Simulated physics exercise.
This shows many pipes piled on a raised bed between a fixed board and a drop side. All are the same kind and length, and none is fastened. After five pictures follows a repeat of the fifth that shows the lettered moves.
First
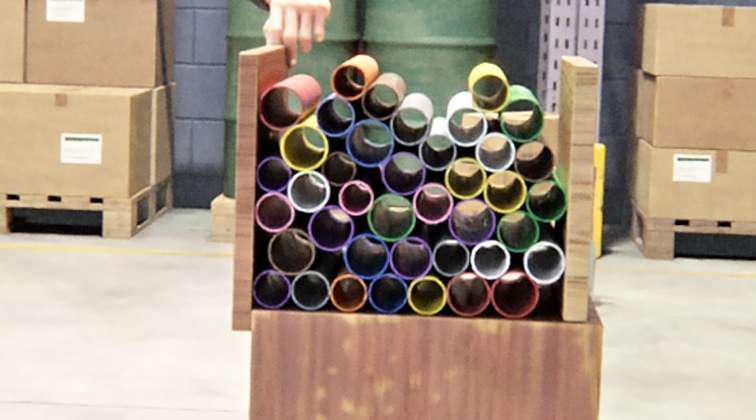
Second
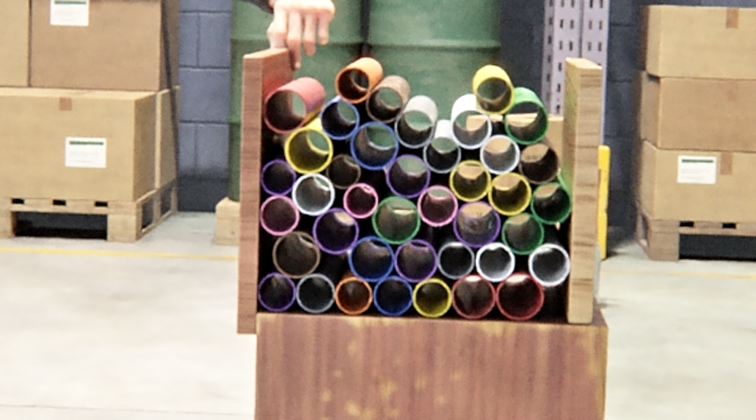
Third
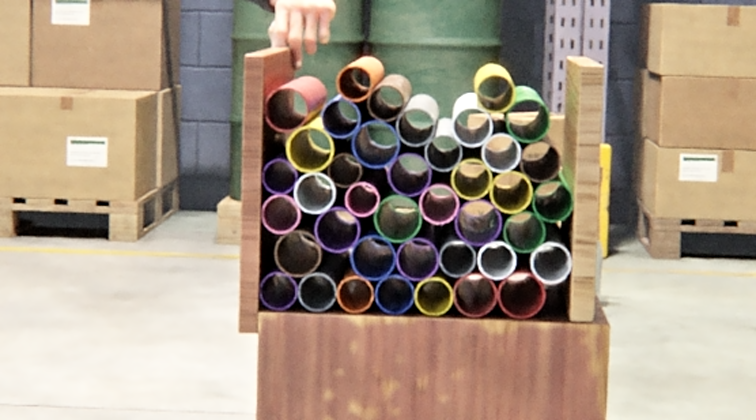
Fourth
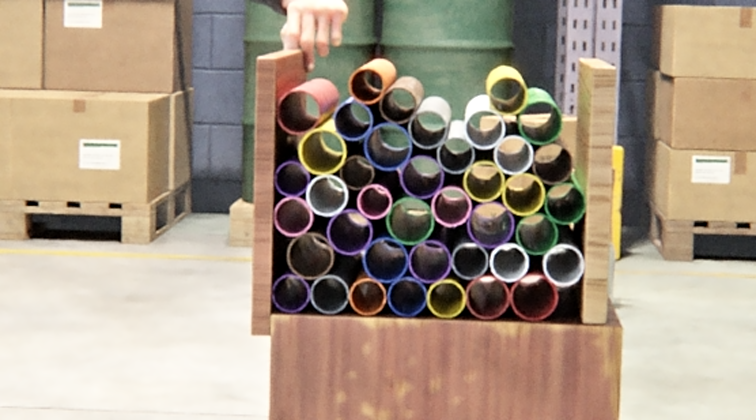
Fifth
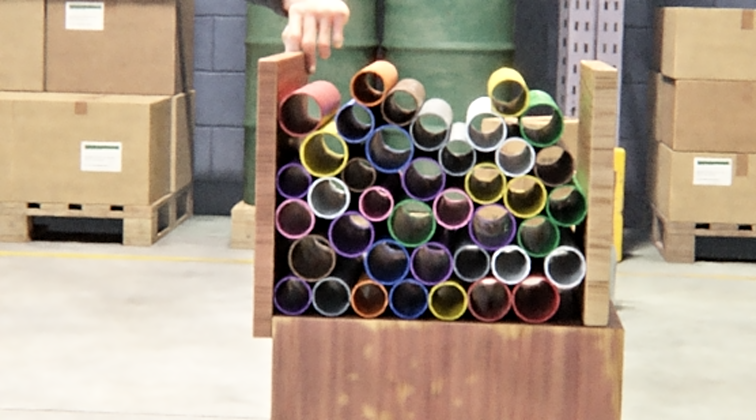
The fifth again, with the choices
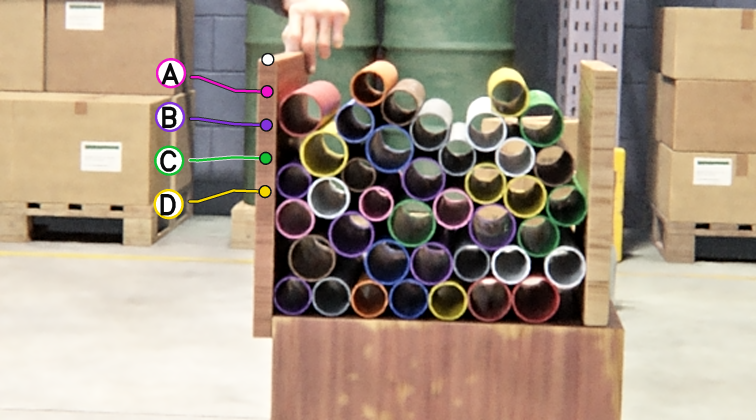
A hand rests on a wooden rack of colourful pipes as the view shifts slightly.
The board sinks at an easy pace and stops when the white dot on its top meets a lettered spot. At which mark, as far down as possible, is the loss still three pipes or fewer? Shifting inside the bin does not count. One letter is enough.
No lower than D.
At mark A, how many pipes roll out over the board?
It comes to none.
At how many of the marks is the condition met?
Four of them.
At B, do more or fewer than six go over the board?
At B, fewer than six.
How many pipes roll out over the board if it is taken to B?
It comes to none.
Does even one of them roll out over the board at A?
No, at A.
On the marked copy, A at (267, 91); B at (266, 125); C at (265, 158); D at (265, 192); the white dot at (268, 59).
Taking D. A third of the way, top of the board (277, 122).
Two thirds of the way, top of the board (276, 191).
When it is over, top of the board (276, 191), one out over the board.
As for the rest, A none out over the board; B none out over the board; C none out over the board.
